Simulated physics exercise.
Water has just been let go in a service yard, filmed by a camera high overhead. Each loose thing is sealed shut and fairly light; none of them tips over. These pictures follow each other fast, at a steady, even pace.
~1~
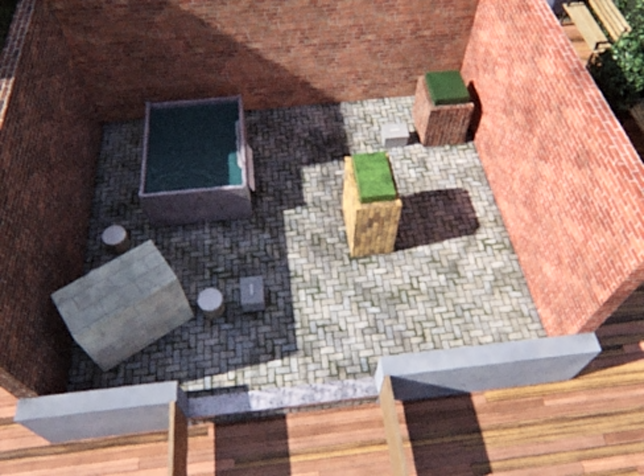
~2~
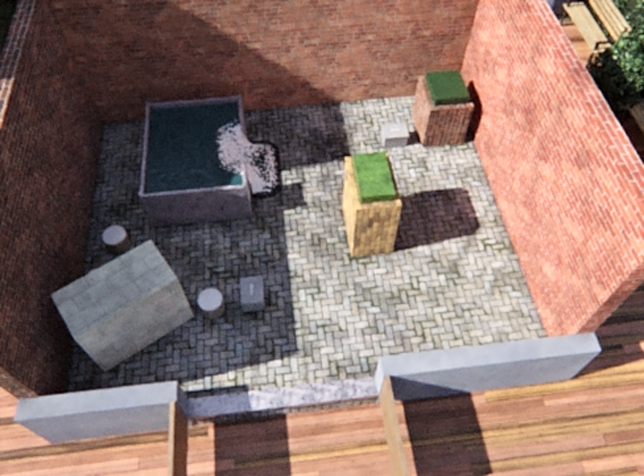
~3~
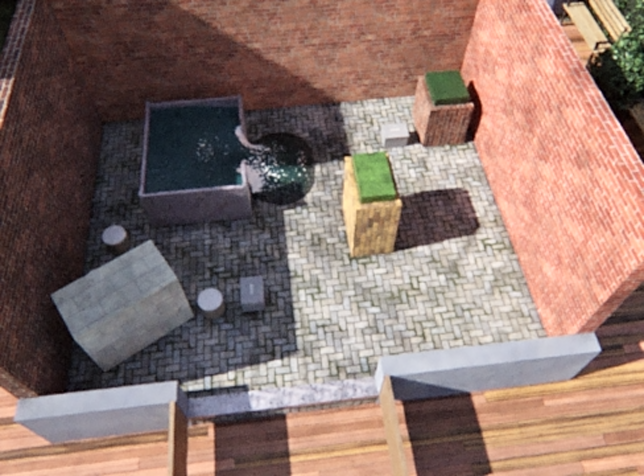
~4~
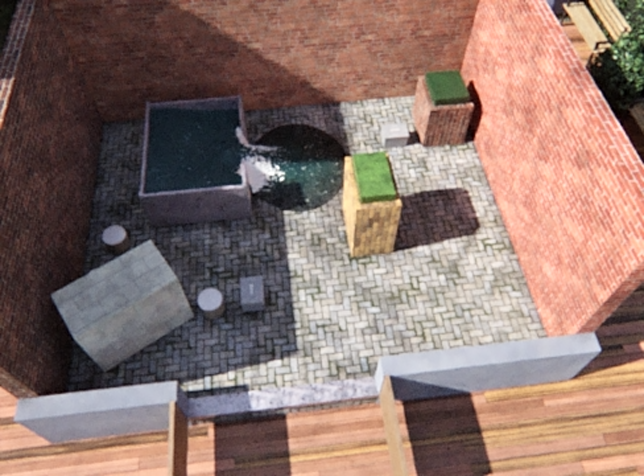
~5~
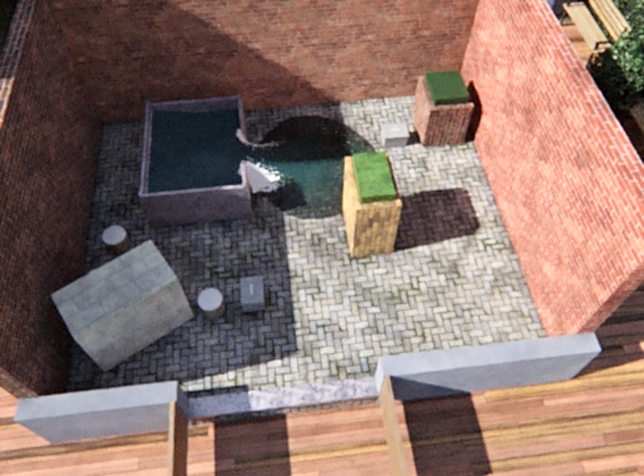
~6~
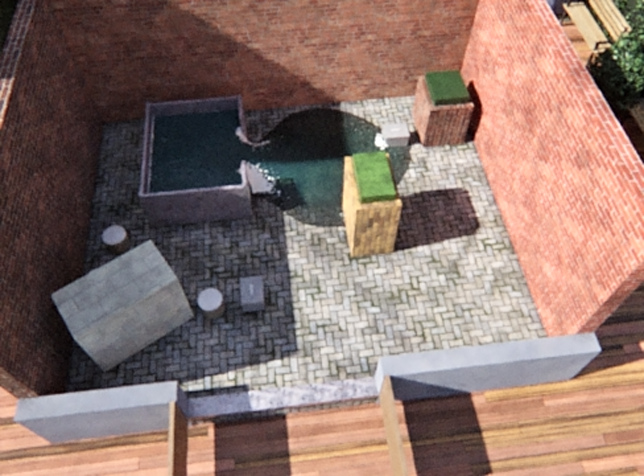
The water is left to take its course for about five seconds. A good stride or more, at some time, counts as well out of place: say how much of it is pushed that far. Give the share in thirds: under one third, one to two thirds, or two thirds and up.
Under one third.
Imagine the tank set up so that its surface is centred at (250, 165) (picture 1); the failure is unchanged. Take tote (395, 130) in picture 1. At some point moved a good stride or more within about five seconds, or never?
Observation - reached that distance.
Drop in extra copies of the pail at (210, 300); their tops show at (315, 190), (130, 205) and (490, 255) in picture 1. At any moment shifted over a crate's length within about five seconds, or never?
Item by item: Goes the distance, remains in place, goes the distance.
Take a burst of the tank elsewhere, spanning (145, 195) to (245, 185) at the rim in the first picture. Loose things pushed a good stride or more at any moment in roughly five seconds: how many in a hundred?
I'd put it at about 80 percent.
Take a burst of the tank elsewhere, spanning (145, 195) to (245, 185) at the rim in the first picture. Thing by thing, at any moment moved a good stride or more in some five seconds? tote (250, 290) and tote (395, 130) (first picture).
The first one went the full distance; the second one stopped short.
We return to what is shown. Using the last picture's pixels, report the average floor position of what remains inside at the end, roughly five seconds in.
Roughly at (238, 292).
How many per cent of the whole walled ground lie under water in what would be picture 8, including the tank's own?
I'd call it close to 30 per cent.
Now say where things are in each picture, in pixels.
A tote at (395, 130) rests on the ground; a pail is out of sight; 0 of 5 have shifted, in the first picture.
A tote at (395, 130), on the bottom; a pail is out of sight; 0 of 5 have shifted, in the second picture.
A tote at (395, 130) rests on the ground; a pail is out of sight; 0 of 5 have shifted, in the third picture.
A tote at (395, 130), on the bottom; a pail is out of sight; 0 of 5 have shifted, in the fourth picture.
A tote at (395, 130), on the bottom; a pail is out of sight; 0 of 5 have shifted, in the fifth picture.
A tote at (396, 130), on the bottom; a pail is out of sight; 0 of 5 have shifted, in the sixth picture.
A moment on, 0 of 5 are well off their spots; 1 afloat.
Next, 0 of 5 are well off their spots; 1 afloat.
Later, 1 of 5 are well off their spots; 1 afloat.
In the end, 1 of 5 are well off their spots, and 1 have been at some point; 1 afloat.
